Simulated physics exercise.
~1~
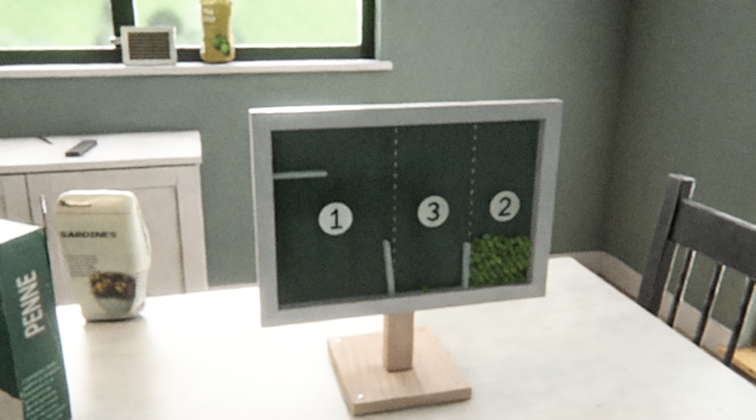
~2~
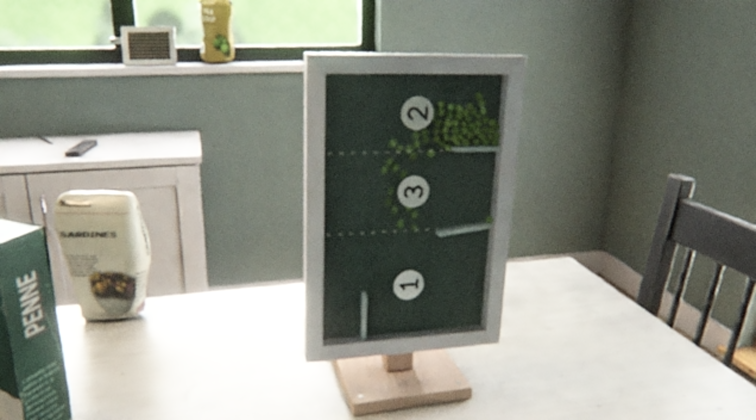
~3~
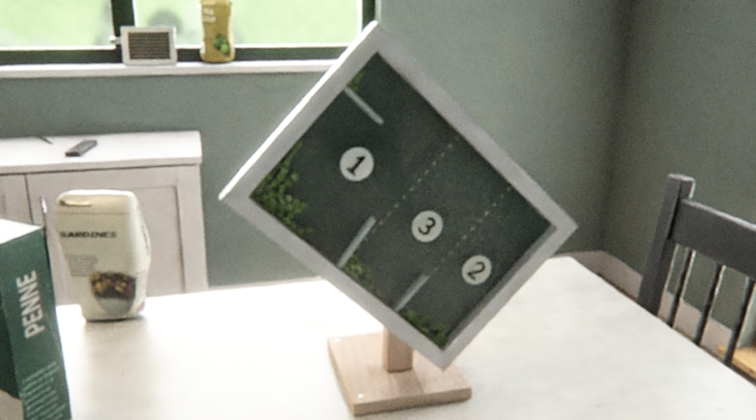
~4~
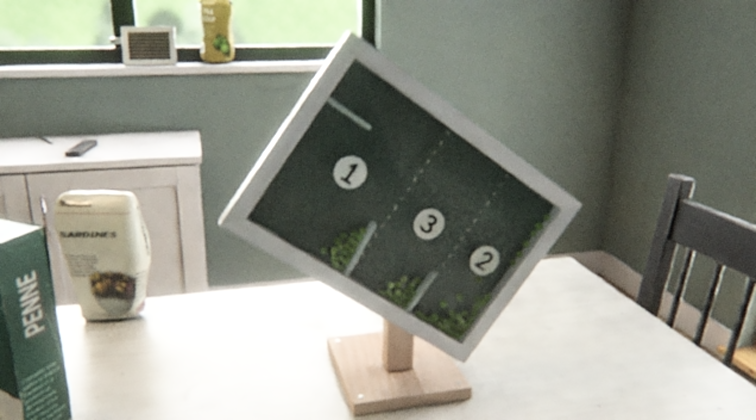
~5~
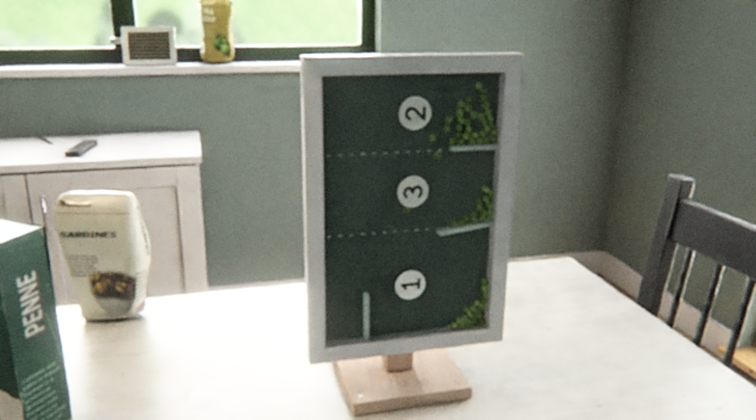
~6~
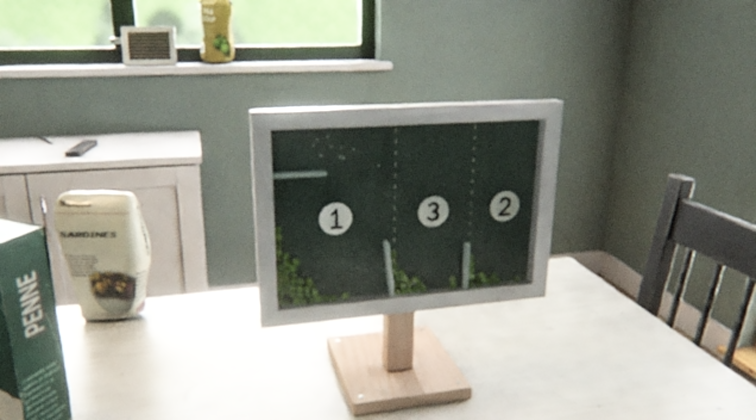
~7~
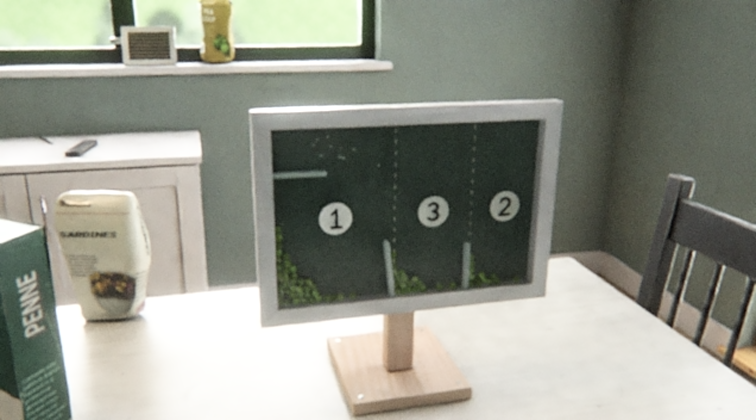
A framed dark green panel on a wooden stand turned upright, tipped back past level, stood upright again and returned level, while green peas inside tumbled from the right strip and settled across all three, mostly in the left one.
